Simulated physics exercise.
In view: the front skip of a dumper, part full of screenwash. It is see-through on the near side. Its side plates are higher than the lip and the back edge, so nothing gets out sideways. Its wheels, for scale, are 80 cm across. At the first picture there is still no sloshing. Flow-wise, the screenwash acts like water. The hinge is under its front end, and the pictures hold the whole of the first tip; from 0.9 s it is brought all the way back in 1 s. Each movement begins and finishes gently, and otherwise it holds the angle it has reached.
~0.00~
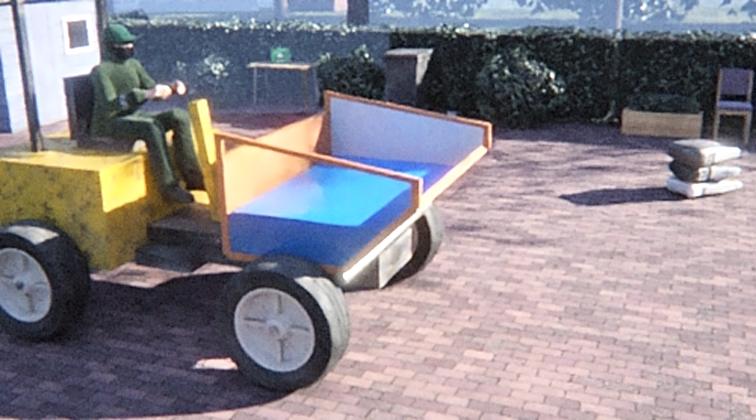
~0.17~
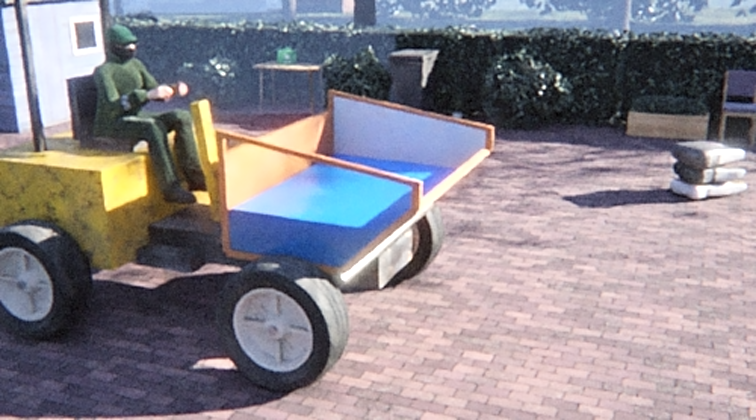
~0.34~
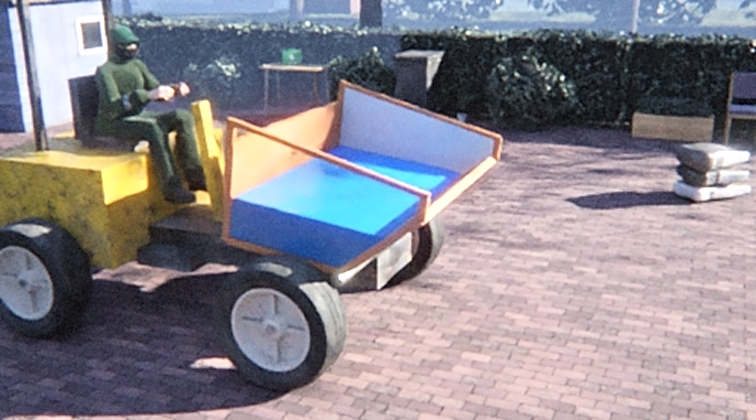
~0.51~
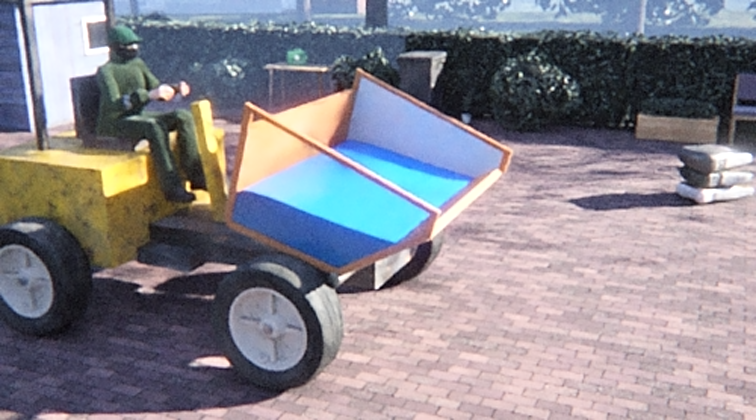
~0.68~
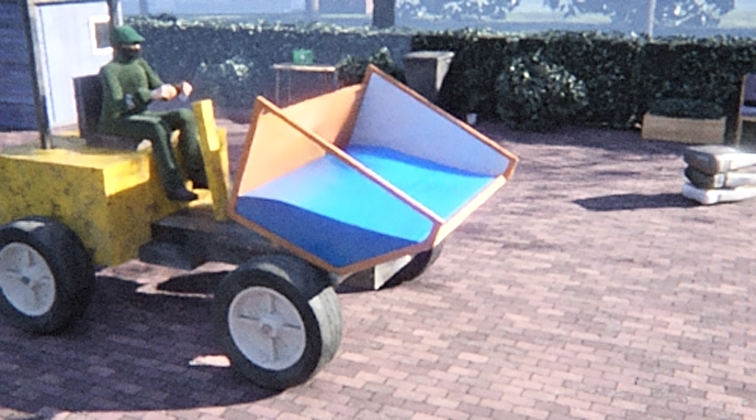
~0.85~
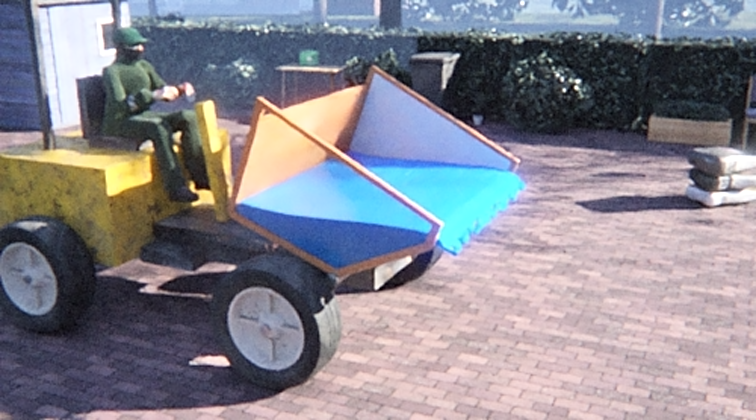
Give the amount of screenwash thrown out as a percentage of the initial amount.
Roughly 38 percent of the screenwash is thrown out.
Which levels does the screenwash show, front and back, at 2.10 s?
Close to 8 cm in front, close to 46 cm behind.
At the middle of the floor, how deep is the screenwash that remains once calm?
18 cm.
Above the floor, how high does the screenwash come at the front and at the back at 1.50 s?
Around 26 cm toward the front, with 0 cm behind.
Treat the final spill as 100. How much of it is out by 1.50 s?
Roughly 80 per cent by then.
After 1.50 s the skip is at 6° forwards, the surface stands 26 cm on the front, 0 cm on the back; the loss stands at 31 per cent, over the front.
After 2.10 s the surface stands 9 cm on the front, 46 cm on the back; the loss stands at 32 per cent, over the front.
After 2.70 s the surface stands 19 cm on the front, 15 cm on the back; the loss stands at 32 per cent, over the front.
After 4.78 s the loss stands at 38 per cent, over the front, 131 of 343 litres.
